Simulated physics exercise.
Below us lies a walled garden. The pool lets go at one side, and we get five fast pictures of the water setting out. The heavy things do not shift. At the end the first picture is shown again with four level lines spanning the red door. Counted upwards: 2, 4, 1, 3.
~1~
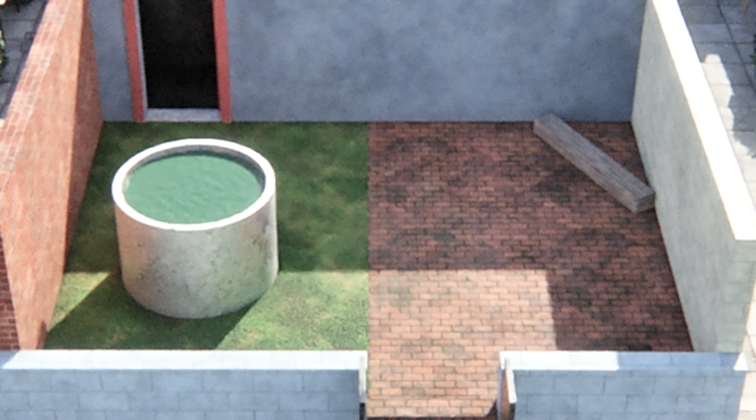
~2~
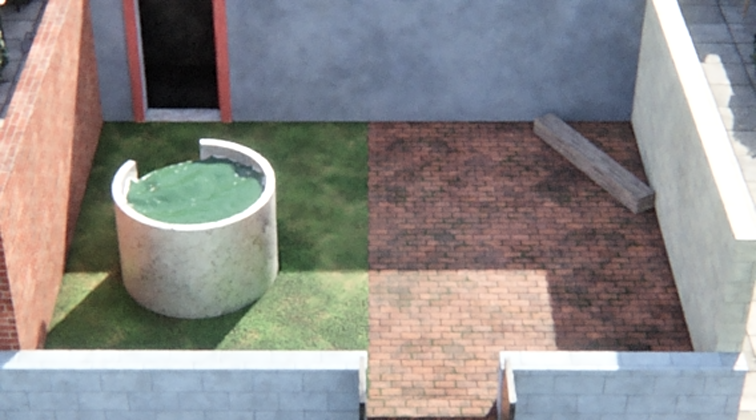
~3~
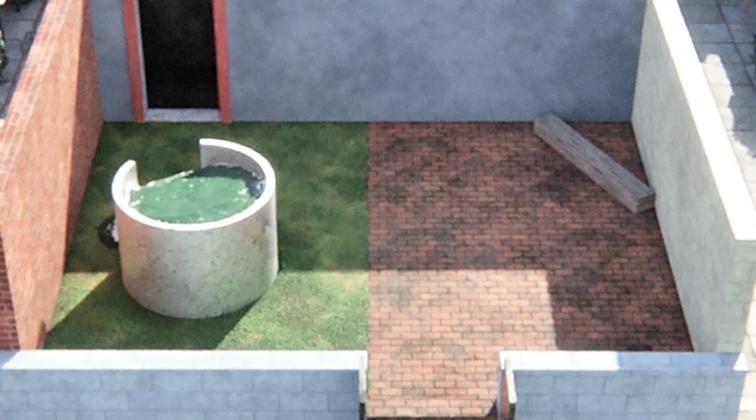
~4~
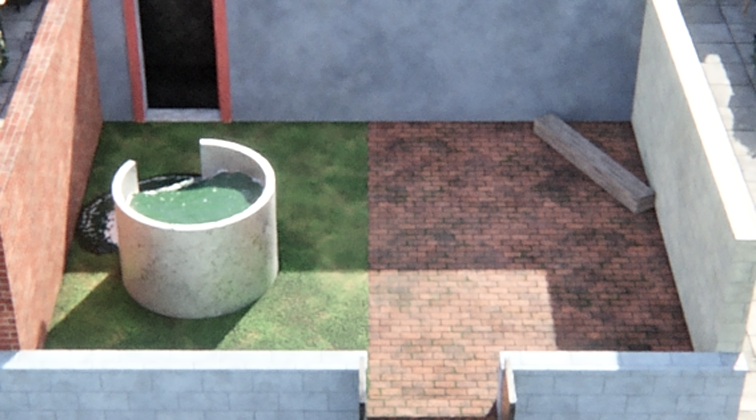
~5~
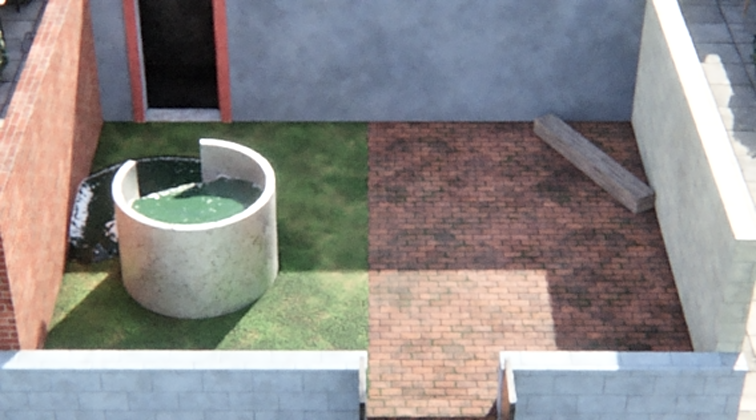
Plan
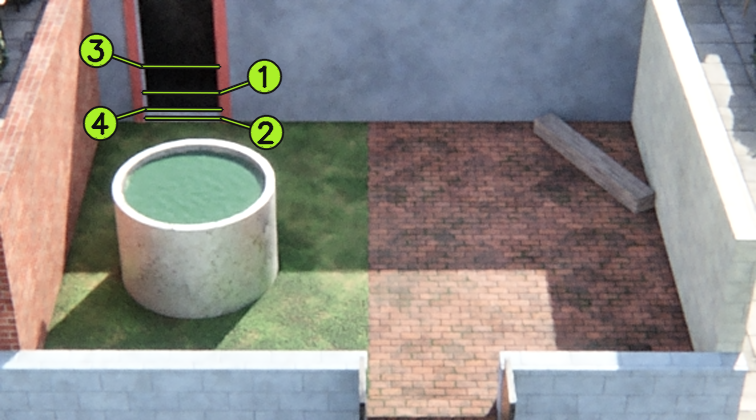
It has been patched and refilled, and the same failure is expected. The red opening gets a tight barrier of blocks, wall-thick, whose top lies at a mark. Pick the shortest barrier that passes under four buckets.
Use line 1.
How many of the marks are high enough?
Two of the four.
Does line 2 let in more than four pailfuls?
Yes, that goes wrong.
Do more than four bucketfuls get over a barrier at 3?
No, that is safe.
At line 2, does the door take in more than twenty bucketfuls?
Yes.
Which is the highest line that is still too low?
4 it is.
In lime, 1 at (181, 92); 2 at (183, 118); 3 at (179, 66); 4 at (183, 109); from the bottom up 2, 4, 1, 3.
For line 1, a splash gets over, under a bucket.
For line 2, dozens of bucketfuls pour in.
For line 3, nothing gets over.
For line 4, about 13 bucketfuls get in.
